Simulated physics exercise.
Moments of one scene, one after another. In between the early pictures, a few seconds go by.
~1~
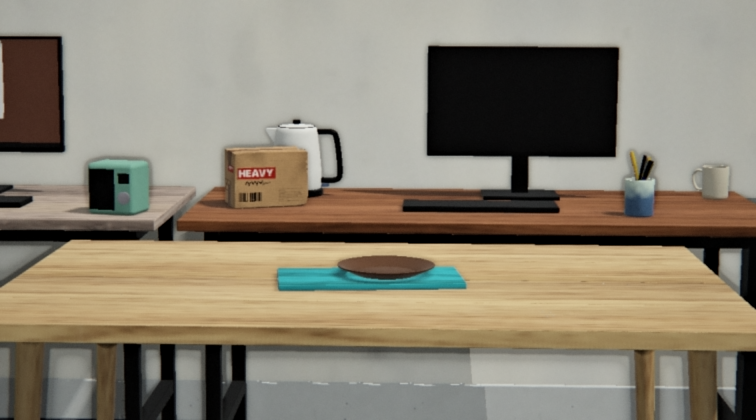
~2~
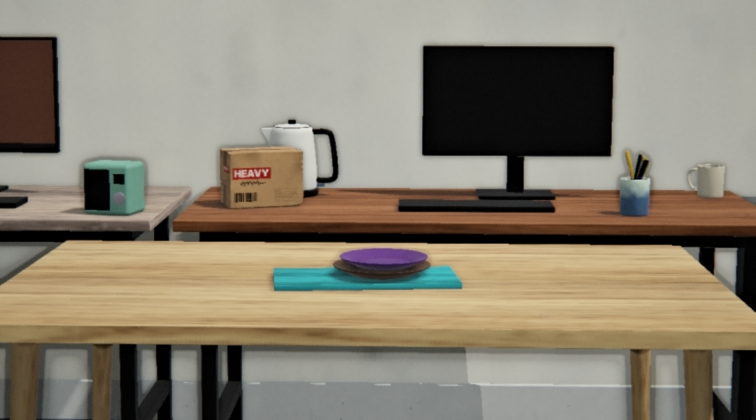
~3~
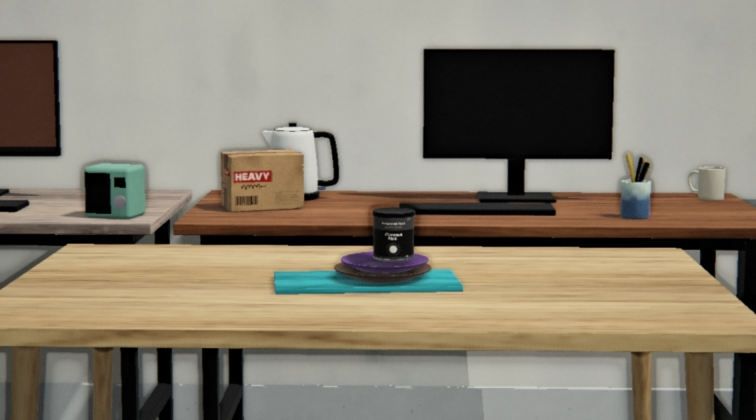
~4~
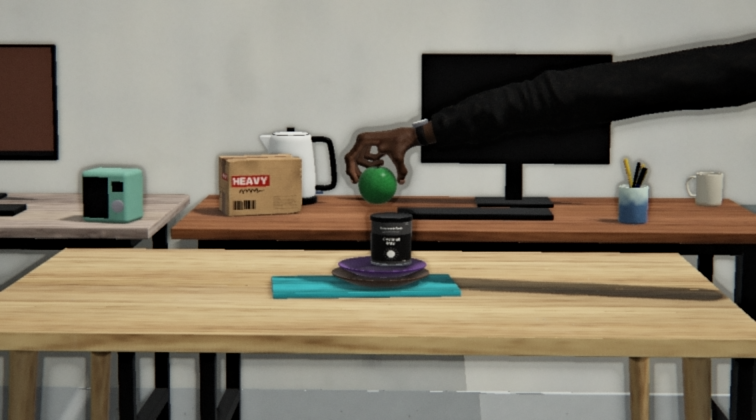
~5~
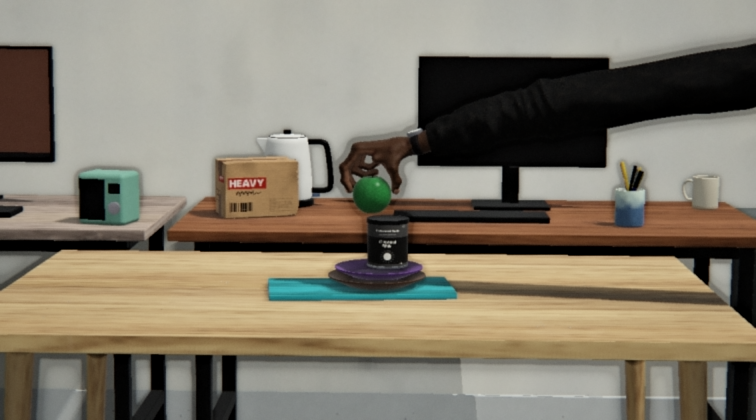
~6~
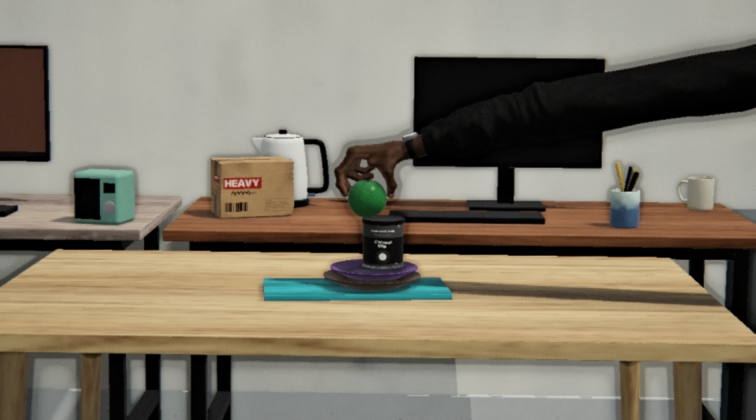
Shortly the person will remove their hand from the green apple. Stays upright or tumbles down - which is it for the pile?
The pile stays upright.
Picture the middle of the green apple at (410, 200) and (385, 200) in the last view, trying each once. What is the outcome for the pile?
On the first release the pile caves in, while on the second it stays intact.
Then, 0.20 s after the last picture, nothing has stirred.
Then, 0.70 s after the last picture, green apple resting near (367, 199).
At rest, all 5 in place. Seen from the same camera at the end, green apple near (367, 199). The pile holds.
